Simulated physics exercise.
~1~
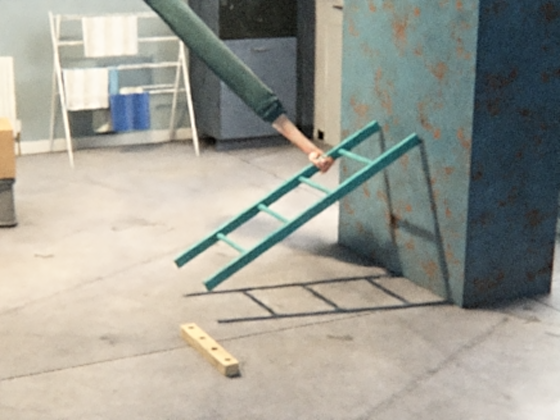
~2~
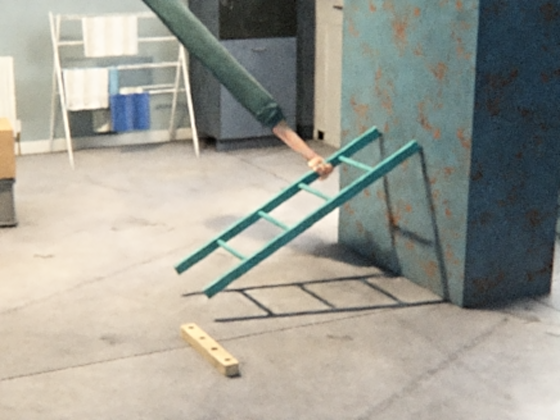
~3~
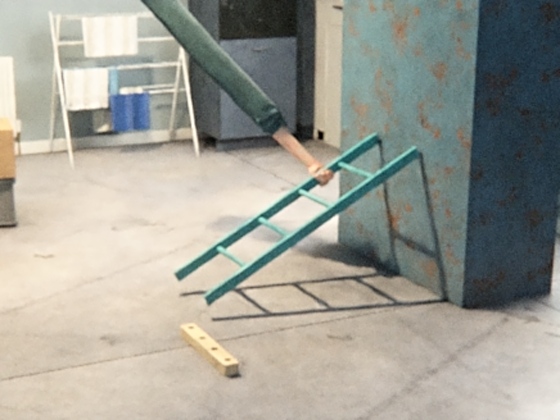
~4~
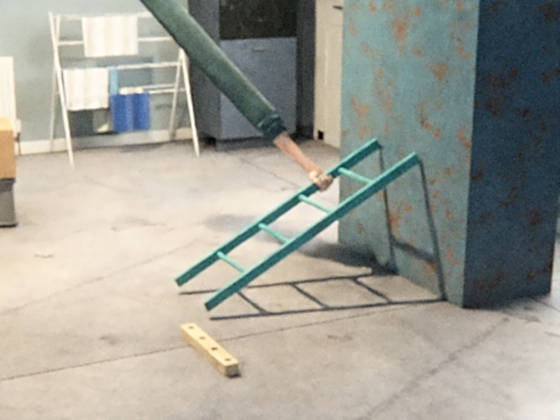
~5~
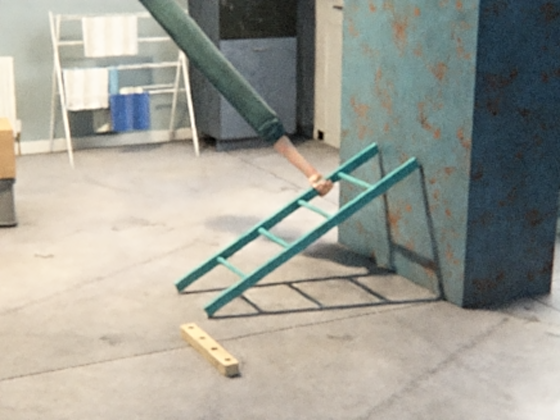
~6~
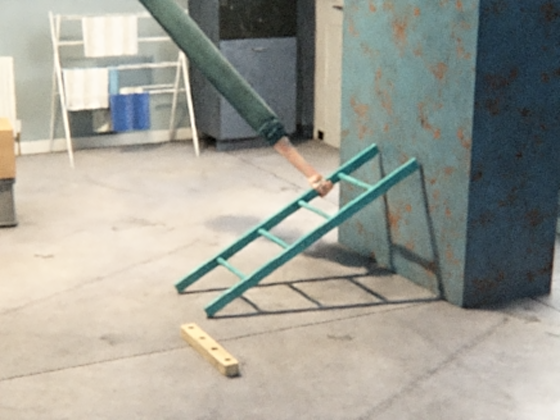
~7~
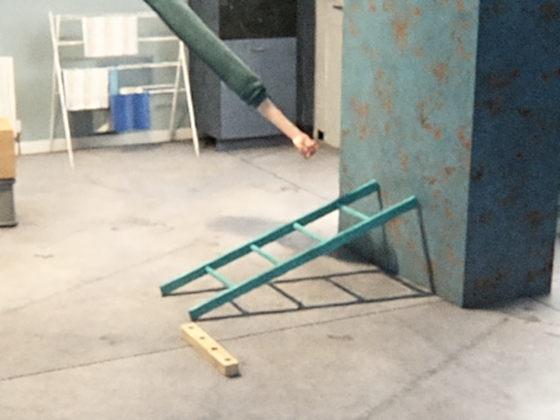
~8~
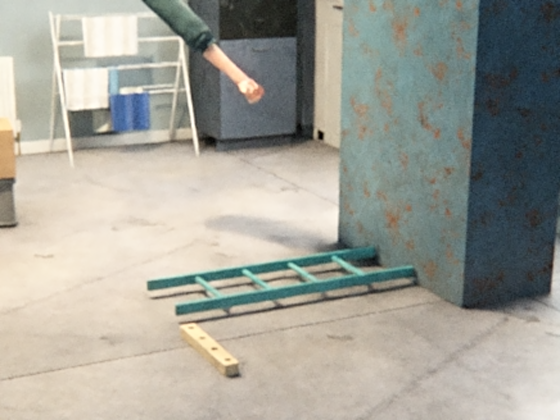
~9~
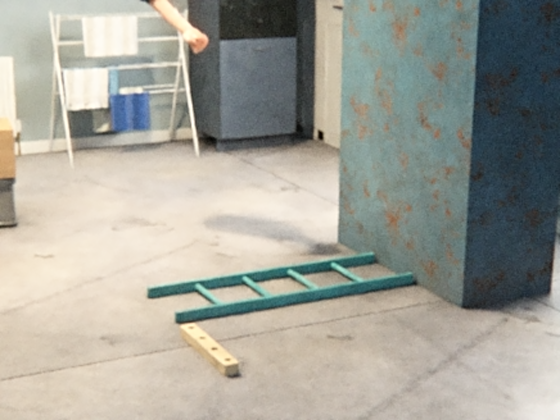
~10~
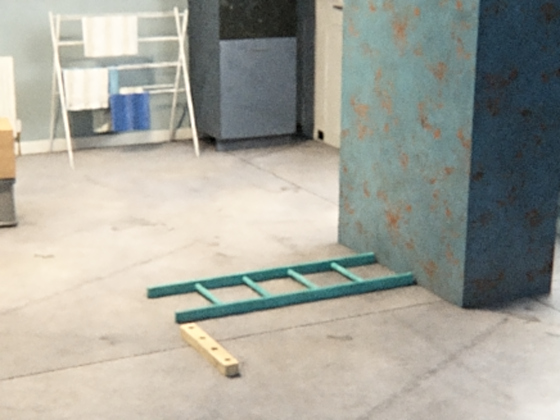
To begin with, a hand at the end of a long green sleeve holds a turquoise ladder-like rack at a slant beside a rust-speckled blue pillar, while a short wooden batten lies on the concrete floor nearby. The hand lowers the rack slightly until its feet meet the floor and its top leans on the pillar. After a brief pause, the fingers let go and the arm draws back. At once the feet slide out to the left and the top drops down the pillar. The rack ends flat on the floor behind the unmoved batten, and the arm leaves at the upper left.
